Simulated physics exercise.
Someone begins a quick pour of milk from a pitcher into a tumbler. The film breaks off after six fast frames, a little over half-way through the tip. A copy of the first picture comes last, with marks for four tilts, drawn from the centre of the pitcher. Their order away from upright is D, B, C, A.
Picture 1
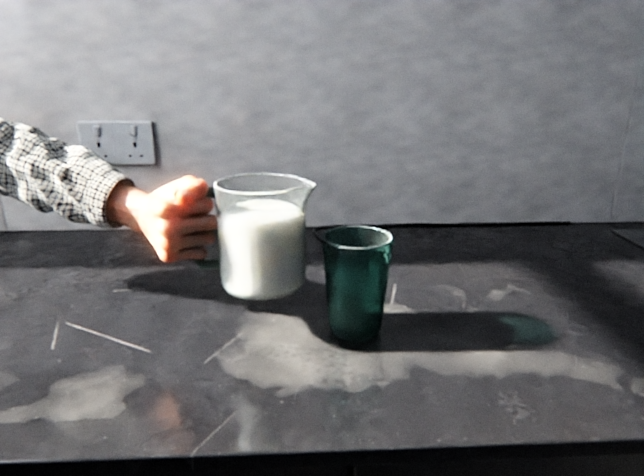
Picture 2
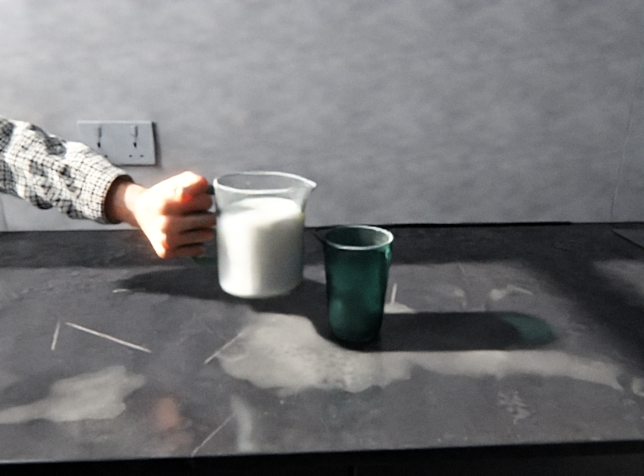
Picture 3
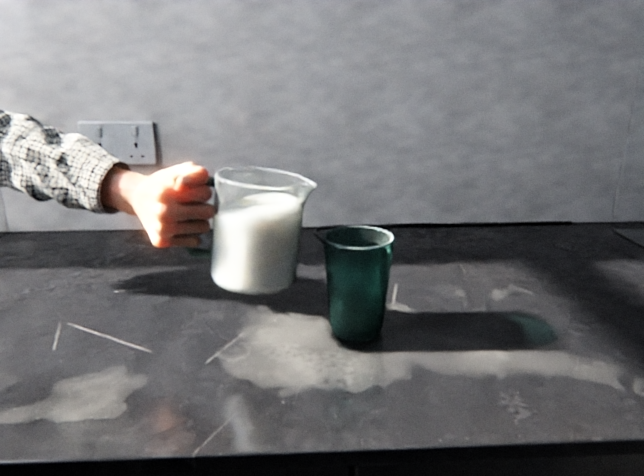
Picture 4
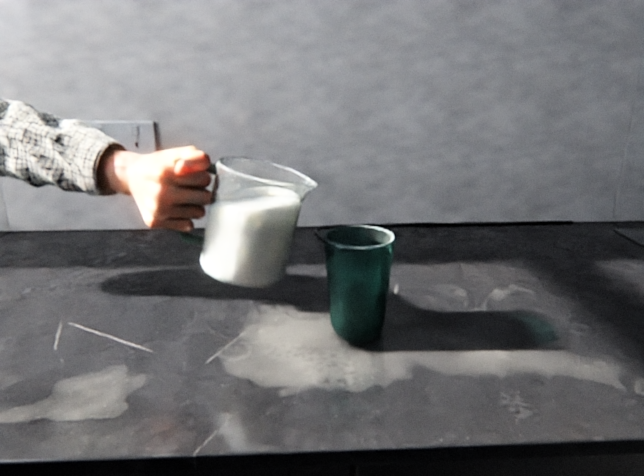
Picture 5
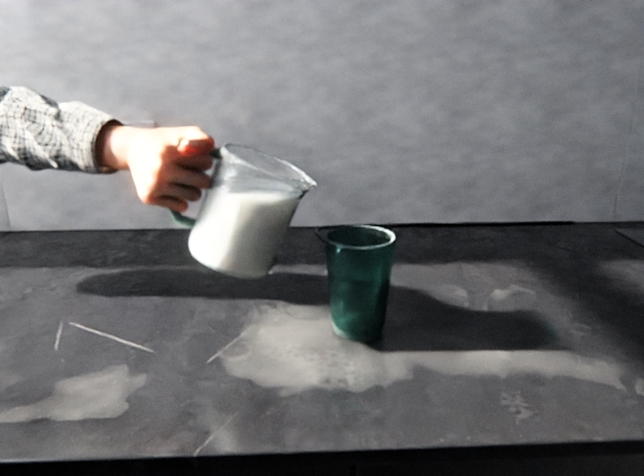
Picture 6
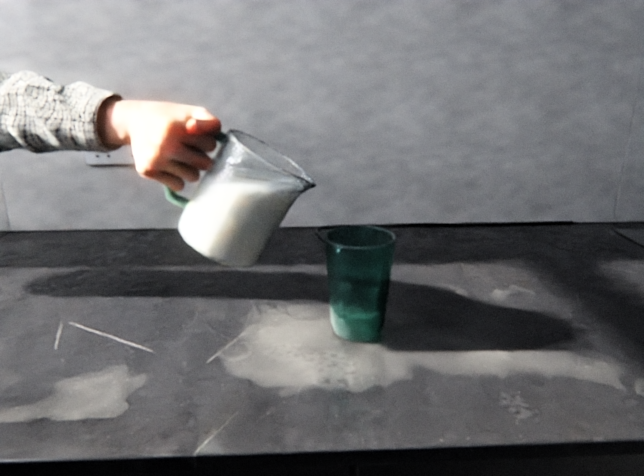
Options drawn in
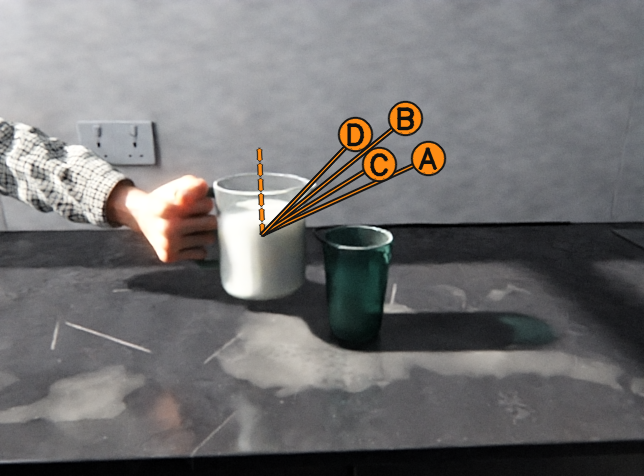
A hand lifts a glass pitcher of milk and tilts it rightward beside a green tumbler.
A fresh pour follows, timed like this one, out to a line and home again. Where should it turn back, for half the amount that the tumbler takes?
A works best here.
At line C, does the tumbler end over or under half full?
Under half.
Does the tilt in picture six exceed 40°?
No, it does not.
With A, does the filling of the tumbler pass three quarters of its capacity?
No, it does not.
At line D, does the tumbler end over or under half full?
Under half.
In orange, A at (412, 165); B at (392, 129); C at (363, 171); D at (344, 147).
With A, the tumbler ends with about 47 % of what it can hold; 4 % of the milk is spilt.
With B, the tumbler ends with about 21 % of what it can hold.
With C, the tumbler ends with about 35 % of what it can hold.
With D, the tumbler ends with about 10 % of what it can hold.
